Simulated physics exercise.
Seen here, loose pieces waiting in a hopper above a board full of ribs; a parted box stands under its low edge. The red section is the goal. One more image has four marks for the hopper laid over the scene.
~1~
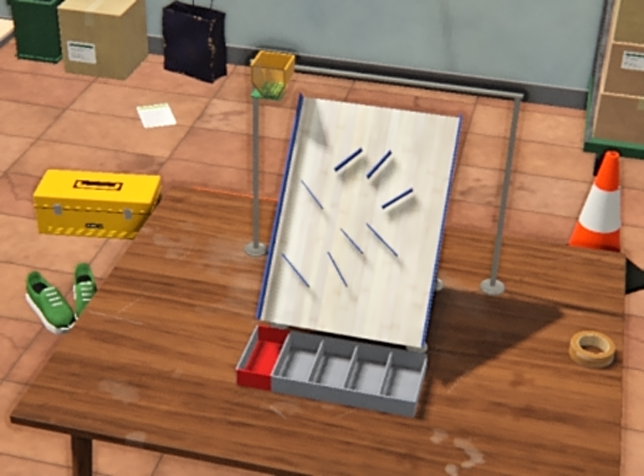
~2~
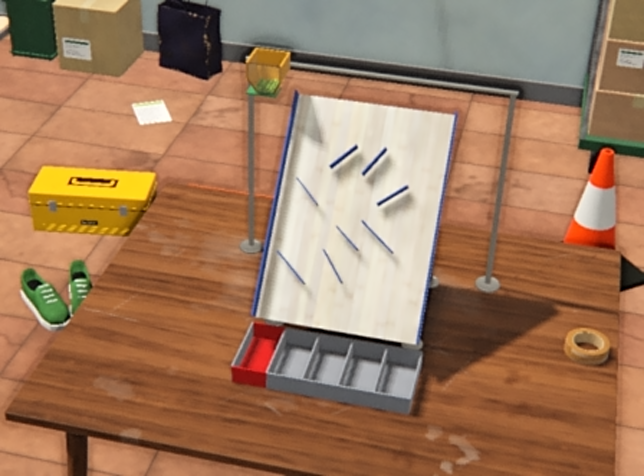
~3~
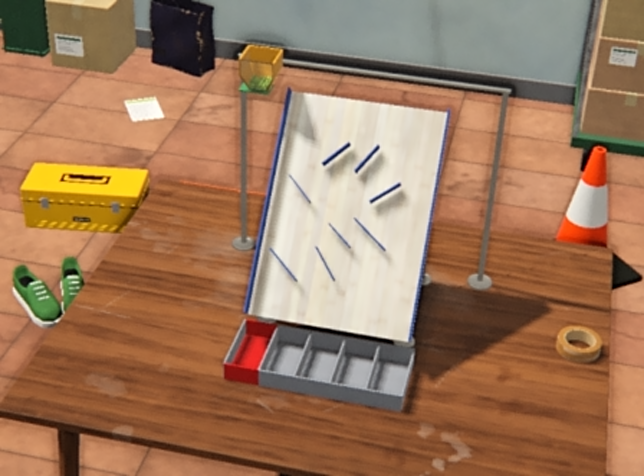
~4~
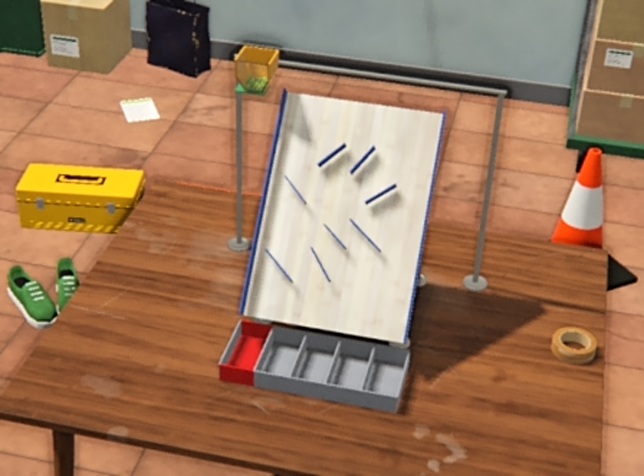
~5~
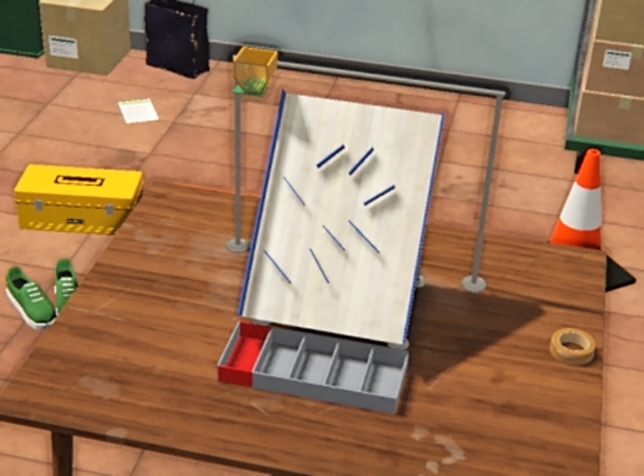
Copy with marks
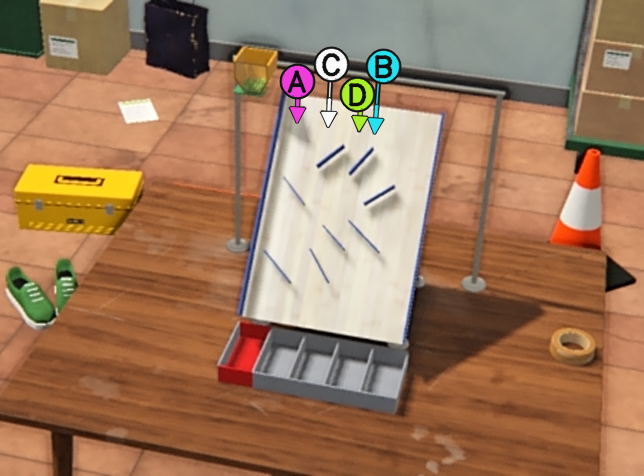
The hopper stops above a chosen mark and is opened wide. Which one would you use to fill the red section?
A works best here.
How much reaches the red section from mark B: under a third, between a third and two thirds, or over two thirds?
Under a third.
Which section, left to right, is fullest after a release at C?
It is the fourth one.
On the marked copy, mark A meets the board at (297, 116); mark B meets the board at (374, 128); mark C meets the board at (328, 121); mark D meets the board at (359, 125).
With A, about a quarter in the red section, about half in other sections, a small part outside the box.
With B, none in the red section, nearly all in other sections, a stray few outside the box.
With C, a stray few in the red section, nearly all in other sections, a stray few outside the box.
With D, none in the red section, nearly all in other sections, a small part outside the box.
